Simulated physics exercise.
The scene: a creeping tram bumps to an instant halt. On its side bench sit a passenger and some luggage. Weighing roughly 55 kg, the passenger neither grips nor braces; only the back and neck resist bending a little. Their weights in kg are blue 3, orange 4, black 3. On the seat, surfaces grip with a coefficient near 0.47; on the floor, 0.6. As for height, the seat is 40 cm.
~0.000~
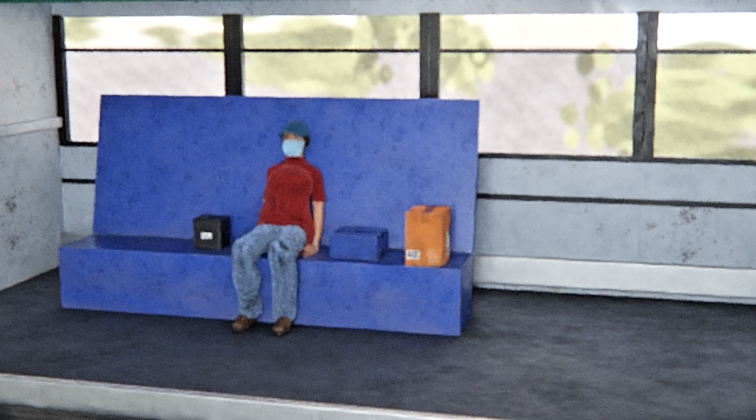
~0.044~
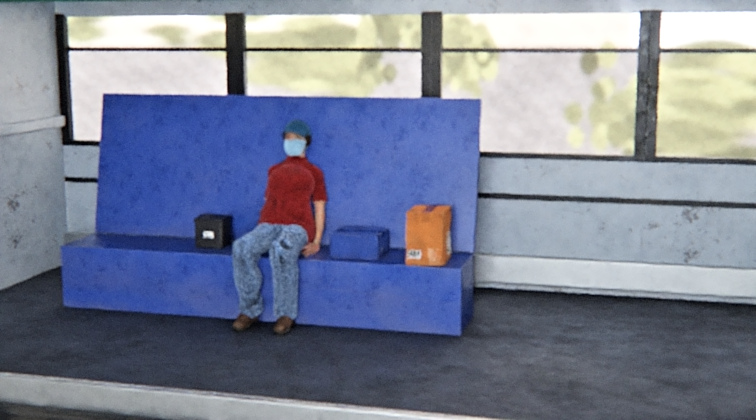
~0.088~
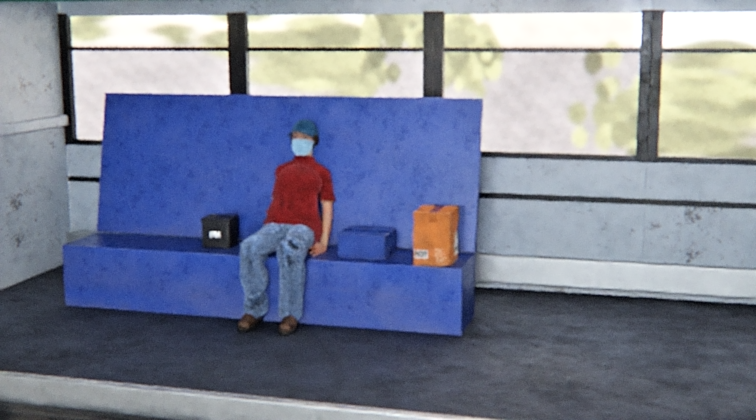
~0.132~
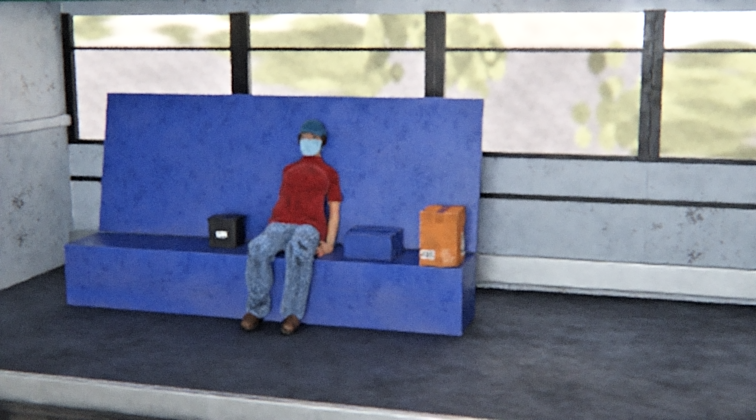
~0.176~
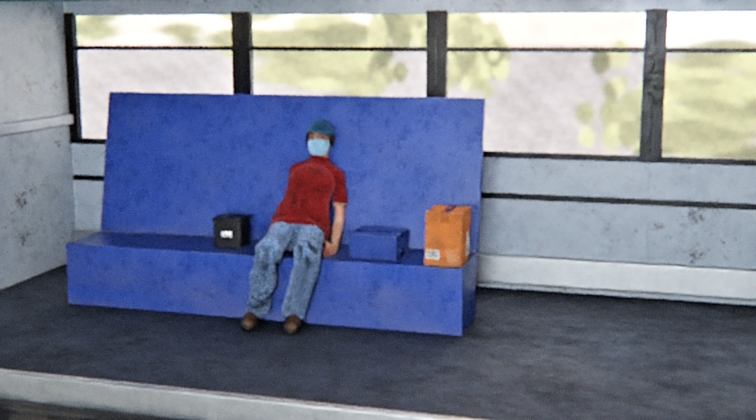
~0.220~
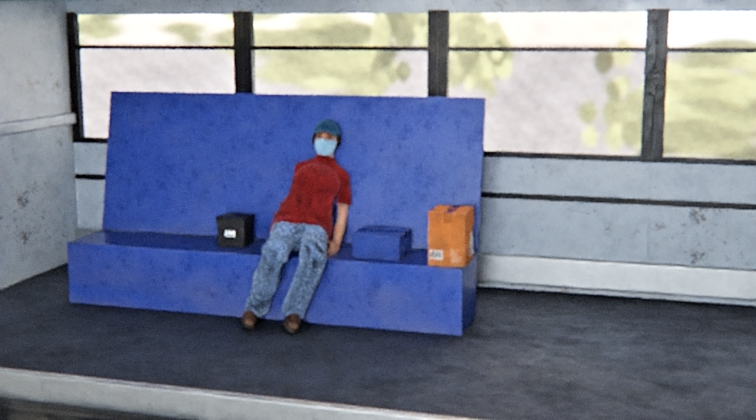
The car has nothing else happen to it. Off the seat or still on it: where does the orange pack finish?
Still on it.
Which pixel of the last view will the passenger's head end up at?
The head ends at about (405, 212).
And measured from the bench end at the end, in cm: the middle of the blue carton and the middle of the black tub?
The blue carton ends 50 cm short and the black tub ends 150 cm short.
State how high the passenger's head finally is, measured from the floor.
Roughly 65 cm above the floor.
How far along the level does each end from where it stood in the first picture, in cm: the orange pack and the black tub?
For the orange pack it is 15, for the black tub it is 15.
After 0.40 s the orange pack is 9 cm short of the bench end, tilted 0°, near (453, 236) in the last picture's view; the black tub 150 cm short of the bench end, tilted 0°.
After 0.65 s the orange pack is 9 cm short of the bench end, tilted 0°, near (453, 236) in the last picture's view.
After 1.05 s the orange pack is 9 cm short of the bench end, tilted 0°, near (453, 236) in the last picture's view; the black tub 150 cm short of the bench end, tilted 0°.
When all is still (2.0 s), blue carton stays on; orange pack stays on; black tub stays on; passenger's hips keep to the seat.
